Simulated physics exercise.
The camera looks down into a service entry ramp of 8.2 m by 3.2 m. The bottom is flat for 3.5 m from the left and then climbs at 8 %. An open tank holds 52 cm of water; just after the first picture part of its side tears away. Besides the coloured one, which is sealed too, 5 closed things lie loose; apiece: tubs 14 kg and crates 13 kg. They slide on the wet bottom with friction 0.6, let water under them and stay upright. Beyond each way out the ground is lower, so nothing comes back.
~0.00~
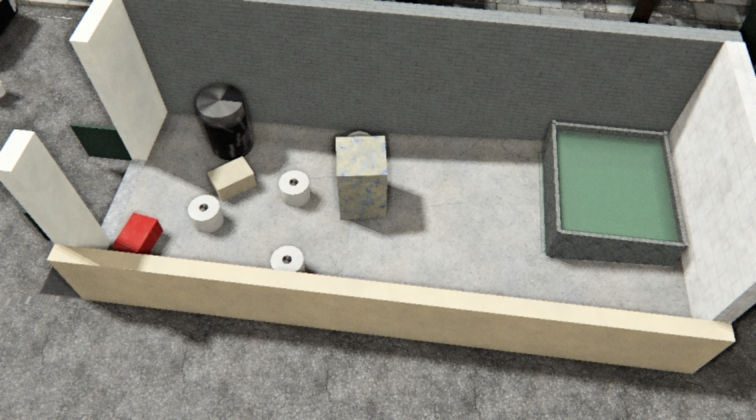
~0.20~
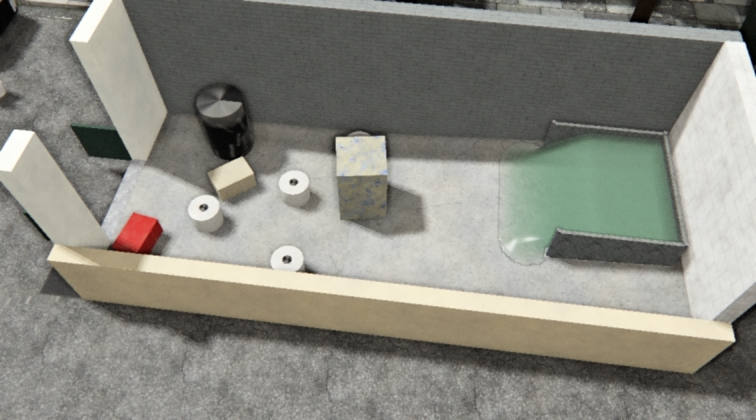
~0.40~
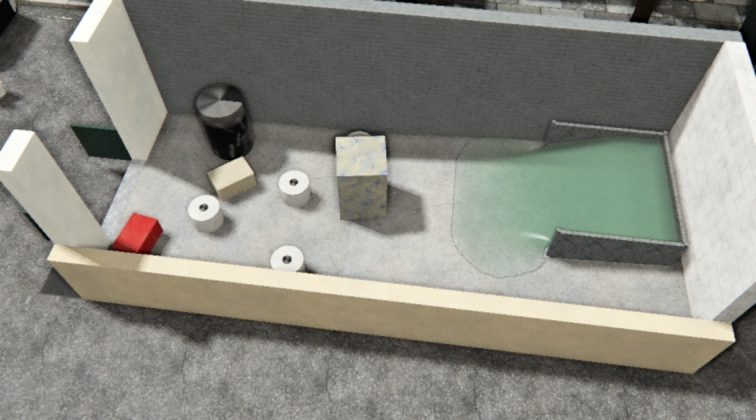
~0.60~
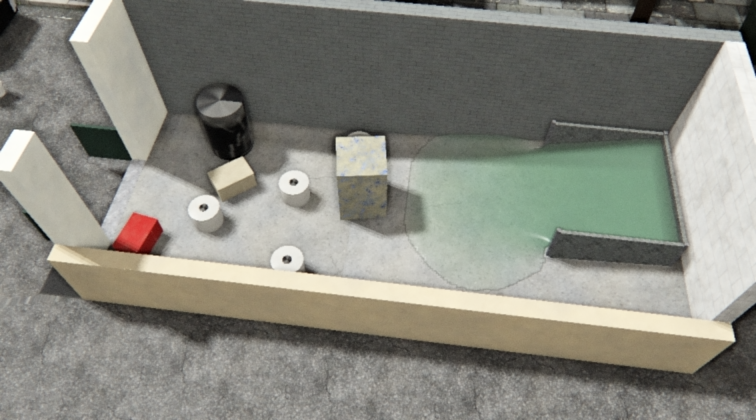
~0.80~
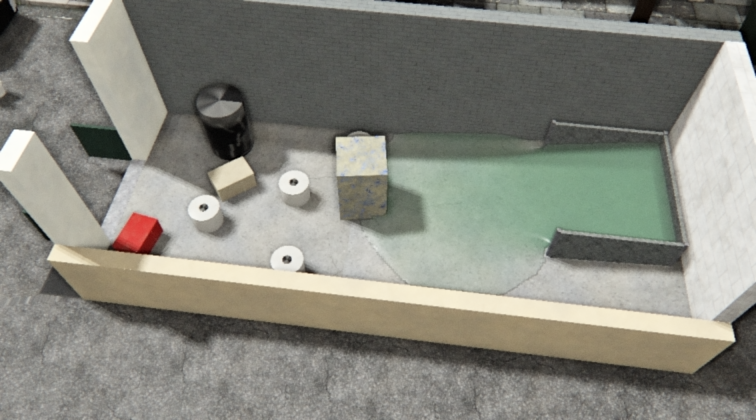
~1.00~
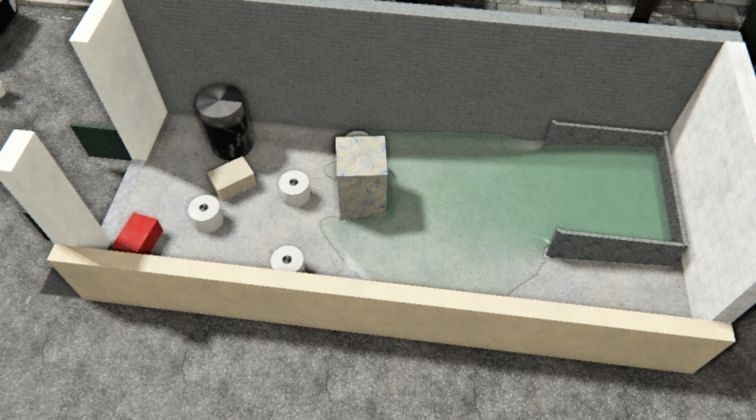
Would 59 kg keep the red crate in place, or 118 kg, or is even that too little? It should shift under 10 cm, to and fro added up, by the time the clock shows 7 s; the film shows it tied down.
For it, only the larger load is enough.
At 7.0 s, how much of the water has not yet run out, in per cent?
About 76 per cent.
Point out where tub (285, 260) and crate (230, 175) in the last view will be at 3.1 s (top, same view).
Around (146, 253) and (182, 180).
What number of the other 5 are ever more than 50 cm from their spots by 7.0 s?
That makes 5.
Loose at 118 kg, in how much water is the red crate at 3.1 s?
About 13 cm.
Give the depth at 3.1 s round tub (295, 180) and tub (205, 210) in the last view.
About 2 and 15 cm.
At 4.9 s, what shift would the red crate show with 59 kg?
Roughly 80 cm.
After 1.4 s the red crate would be 0 cm from its start with 59 kg and 0 cm from its start with 118 kg; 0 cm of water round it then.
After 3.1 s the red crate would be 19 cm from its start with 59 kg and 1 cm from its start with 118 kg; 13 cm of water round it then.
After 4.9 s the red crate would be 81 cm from its start with 59 kg and 1 cm from its start with 118 kg; 16 cm of water round it then.
After 7.0 s the red crate would be 81 cm from its start with 59 kg and 1 cm from its start with 118 kg; 10 cm of water round it then.
